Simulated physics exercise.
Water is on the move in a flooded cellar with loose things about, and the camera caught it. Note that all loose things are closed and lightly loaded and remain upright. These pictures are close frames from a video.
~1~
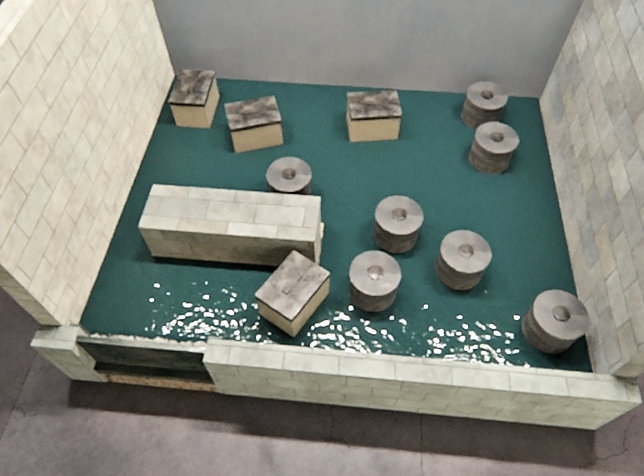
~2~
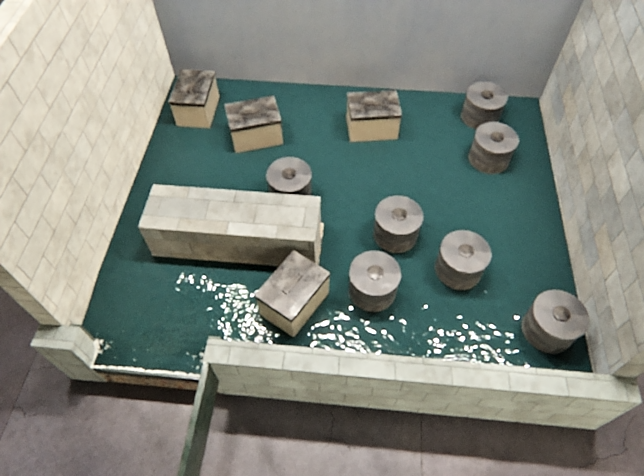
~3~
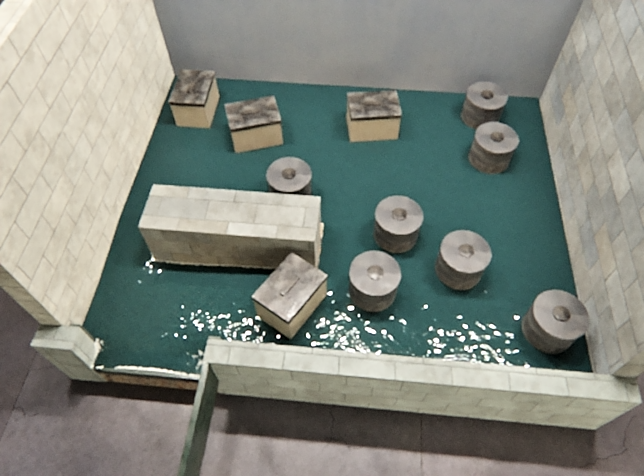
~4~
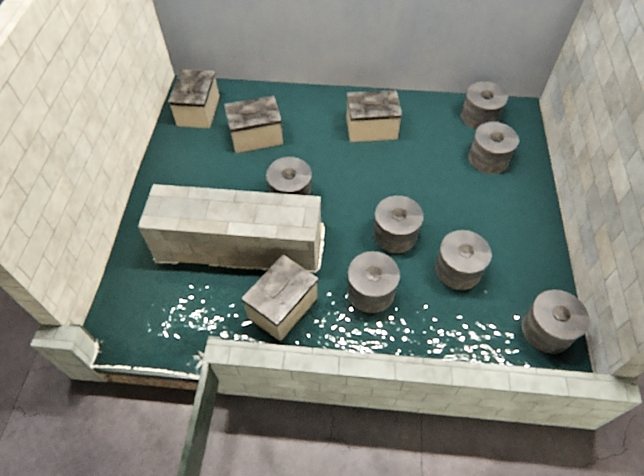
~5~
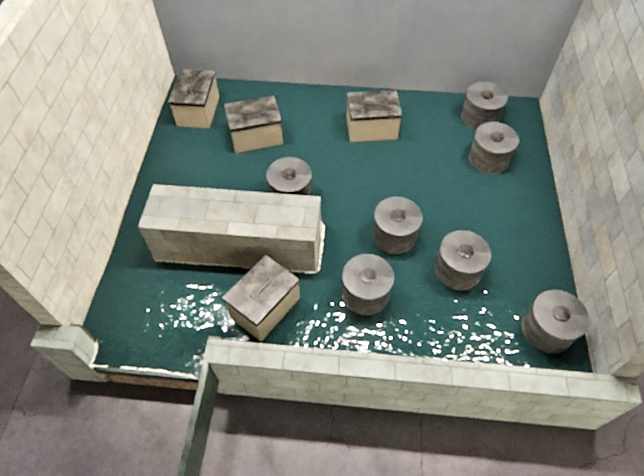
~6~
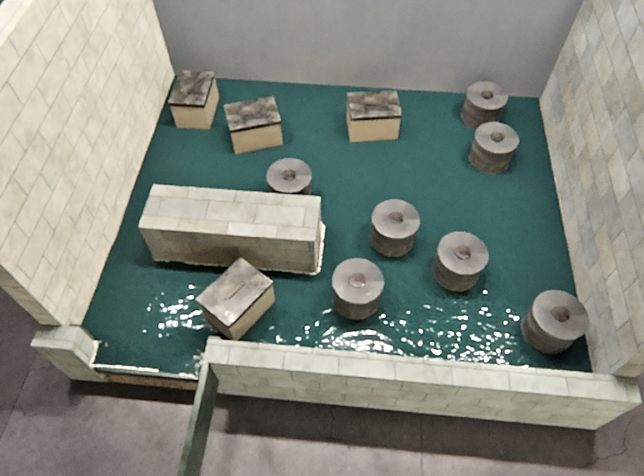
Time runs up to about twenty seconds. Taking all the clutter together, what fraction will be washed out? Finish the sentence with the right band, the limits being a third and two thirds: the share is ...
The share is from a third to two thirds.
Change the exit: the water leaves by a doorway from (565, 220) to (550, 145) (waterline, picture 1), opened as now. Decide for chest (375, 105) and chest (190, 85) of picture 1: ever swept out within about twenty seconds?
In that order: Escapes, never escapes.
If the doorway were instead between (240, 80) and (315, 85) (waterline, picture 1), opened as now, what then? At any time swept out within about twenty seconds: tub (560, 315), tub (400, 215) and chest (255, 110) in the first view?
In sequence: Remains, escapes, escapes.
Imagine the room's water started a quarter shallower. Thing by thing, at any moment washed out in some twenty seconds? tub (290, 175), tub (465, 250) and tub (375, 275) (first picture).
Okay, in order that's held inside, ends up outside, ends up outside.
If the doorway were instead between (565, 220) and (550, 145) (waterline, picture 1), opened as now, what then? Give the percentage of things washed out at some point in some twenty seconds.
Estimate: Near 70 per cent.
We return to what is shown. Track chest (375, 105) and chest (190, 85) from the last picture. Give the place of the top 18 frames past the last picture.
Approximately (369, 130) for one, (172, 121) for the other.
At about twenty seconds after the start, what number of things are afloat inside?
So that is 6.
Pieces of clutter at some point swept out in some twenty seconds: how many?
I count 5.
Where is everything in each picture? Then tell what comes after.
The first frame shows a chest at (293, 284), afloat; a tub at (375, 273), afloat; 0 of 11 have shifted.
The second frame shows a chest at (293, 284) floats; a tub at (375, 273) floats; 0 of 11 have shifted.
The third frame shows a chest at (290, 286) floats; a tub at (375, 273), afloat; 0 of 11 have shifted.
The fourth frame shows a chest at (280, 288), afloat, close to its start; a tub at (374, 273) floats; 1 of 11 have shifted.
The fifth frame shows a chest at (261, 288) floats, close to its start; a tub at (368, 276), afloat, close to its start; 2 of 11 have shifted.
The sixth frame shows a chest at (235, 290), afloat, a stride from its start; a tub at (358, 280) floats, close to its start; 2 of 11 have shifted.
A moment on, 1 of 11 are out; 10 afloat.
Next, 3 of 11 are out; 8 afloat.
Later, 4 of 11 are out; 7 afloat.
In the end, 5 of 11 are out; 6 afloat.
